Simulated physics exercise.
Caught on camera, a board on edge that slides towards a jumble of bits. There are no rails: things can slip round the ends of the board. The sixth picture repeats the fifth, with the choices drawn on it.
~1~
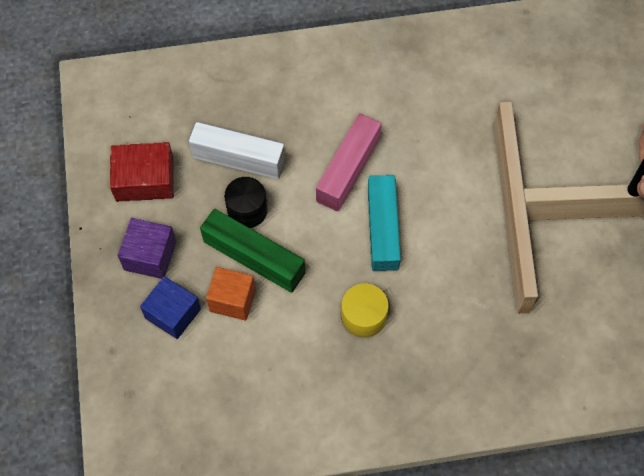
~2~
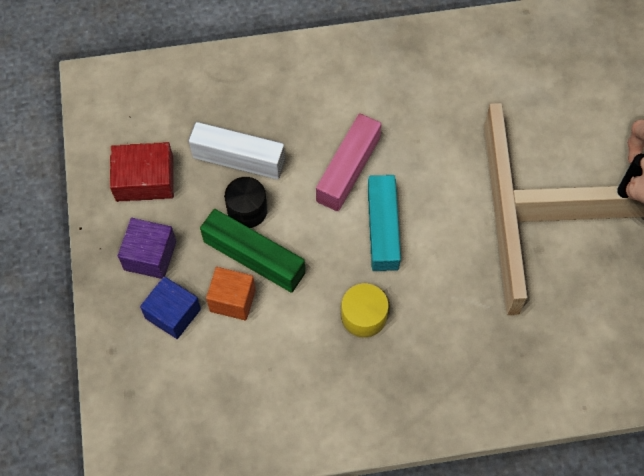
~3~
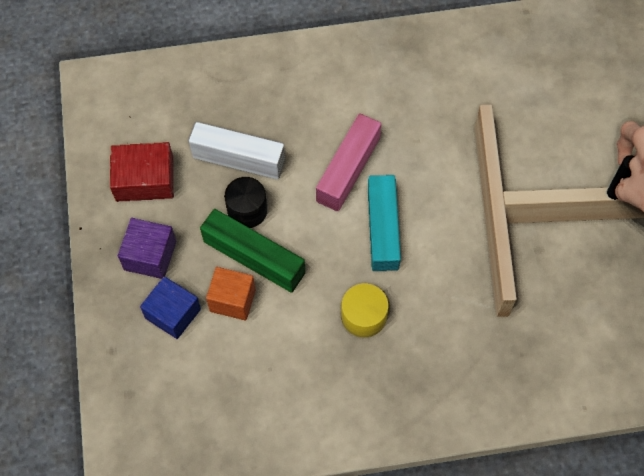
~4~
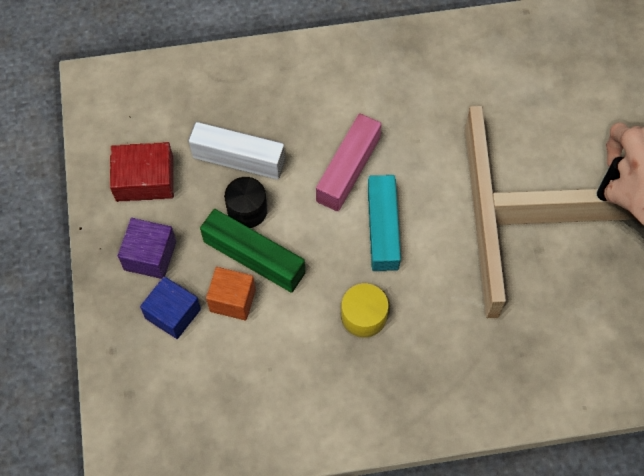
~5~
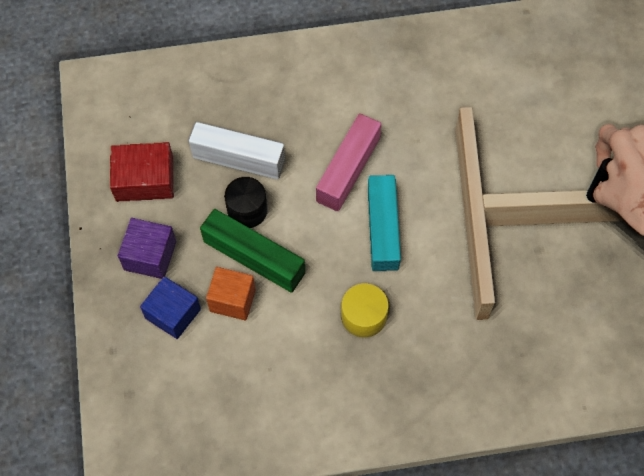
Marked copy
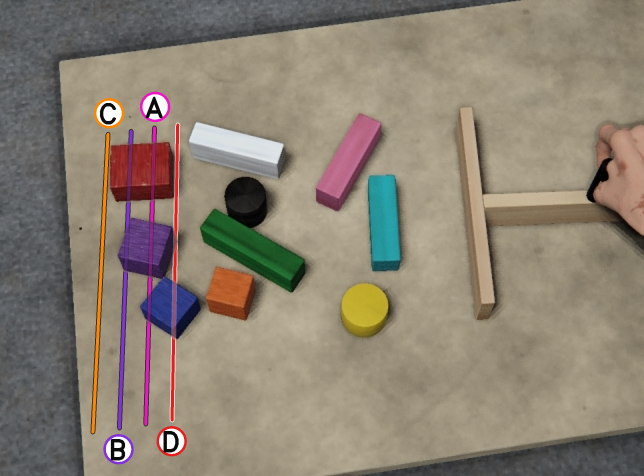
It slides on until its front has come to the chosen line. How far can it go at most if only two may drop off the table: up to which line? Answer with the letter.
A.
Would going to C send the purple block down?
Yes.
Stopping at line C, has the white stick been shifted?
By then, yes.
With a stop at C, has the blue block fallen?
Yes.
On the marked copy, A at (150, 267); B at (126, 270); C at (101, 274); D at (175, 263).
With A. Early on, board (360, 218); yellow tin (333, 313); pink stick (323, 158).
Further on, board (242, 234); purple block (126, 257); blue block (133, 303).
At the end, board (150, 247); blue block over the edge; purple block over the edge; two fallen.
As for the rest, B drops five; C drops seven; D is within the limit but short.
